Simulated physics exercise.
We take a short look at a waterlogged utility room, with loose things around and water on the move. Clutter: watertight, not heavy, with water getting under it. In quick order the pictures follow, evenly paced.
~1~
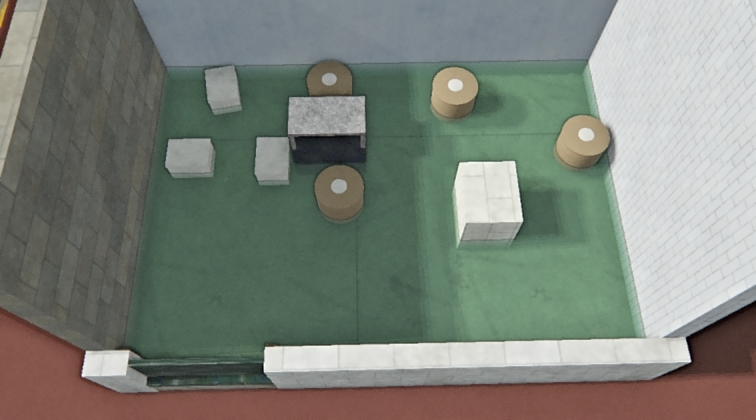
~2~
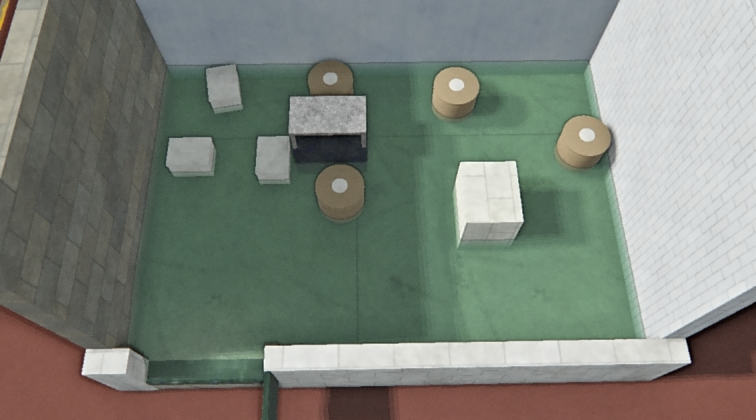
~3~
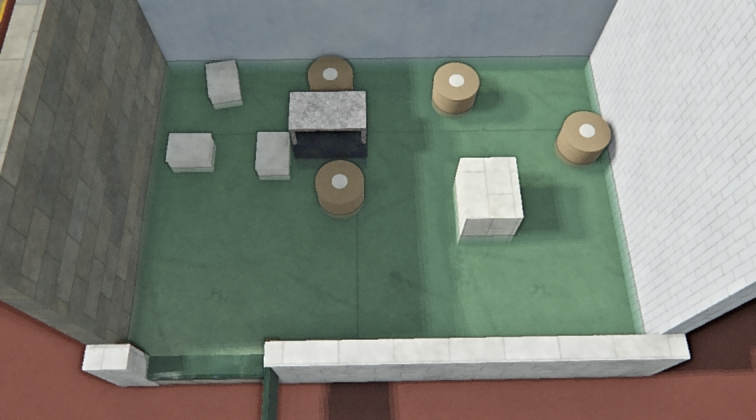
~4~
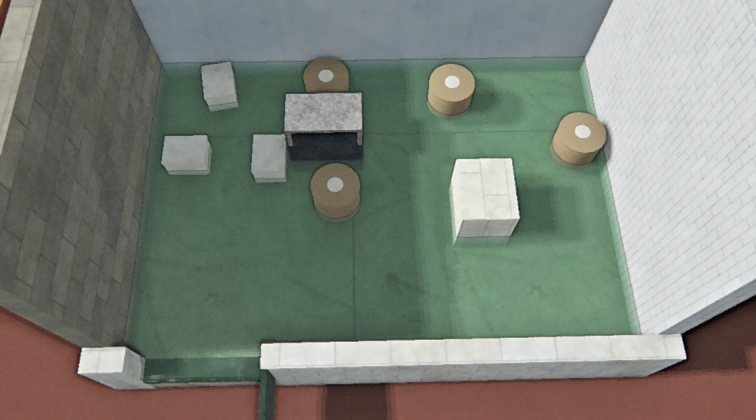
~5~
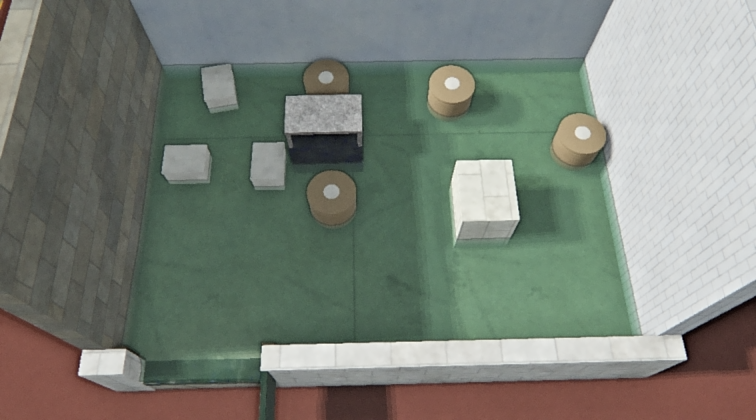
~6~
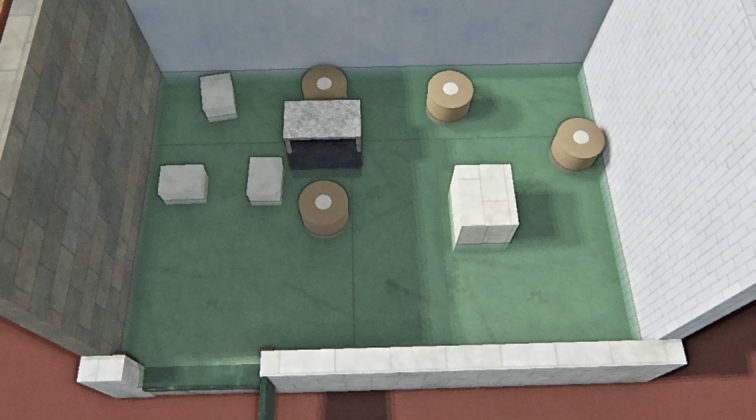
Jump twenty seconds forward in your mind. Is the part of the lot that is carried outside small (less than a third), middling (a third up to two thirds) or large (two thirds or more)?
Middling.
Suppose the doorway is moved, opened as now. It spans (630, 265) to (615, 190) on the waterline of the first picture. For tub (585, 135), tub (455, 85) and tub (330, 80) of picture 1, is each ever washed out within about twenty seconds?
Sequentially: Escapes, escapes, remains.
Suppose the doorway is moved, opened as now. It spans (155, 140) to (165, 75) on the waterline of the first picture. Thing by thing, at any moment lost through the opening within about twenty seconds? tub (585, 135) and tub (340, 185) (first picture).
Held back, swept away.
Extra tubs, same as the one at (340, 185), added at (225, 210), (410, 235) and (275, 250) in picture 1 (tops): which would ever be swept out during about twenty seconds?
In order, the first is escaping, the second escaping, the third escaping.
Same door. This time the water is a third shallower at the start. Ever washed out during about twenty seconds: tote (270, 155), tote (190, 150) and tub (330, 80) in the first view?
Okay, in order that's ends up outside, ends up outside, held inside.
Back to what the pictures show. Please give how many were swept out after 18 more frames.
3.
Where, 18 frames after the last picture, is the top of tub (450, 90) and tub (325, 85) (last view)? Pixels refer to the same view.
Estimate: (400, 115), then (230, 124).
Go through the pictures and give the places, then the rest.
In the first frame, a tote at (188, 152), afloat; a tote at (272, 155) floats; 0 of 7 have shifted.
In the second frame, a tote at (189, 151) floats; a tote at (272, 154), afloat; 0 of 7 have shifted.
In the third frame, a tote at (188, 147) floats; a tote at (272, 150), afloat; 0 of 7 have shifted.
In the fourth frame, a tote at (184, 149) floats; a tote at (268, 152), afloat; 0 of 7 have shifted.
In the fifth frame, a tote at (184, 159) floats, close to its start; a tote at (267, 160) floats, close to its start; 3 of 7 have shifted.
In the sixth frame, a tote at (181, 179) floats, close to its start; a tote at (264, 176) floats, close to its start; 3 of 7 have shifted.
A moment on, 0 of 7 are out; 7 afloat.
Next, 3 of 7 are out; 4 afloat.
Later, 3 of 7 are out; 3 afloat.
In the end, 4 of 7 are out; 0 afloat.
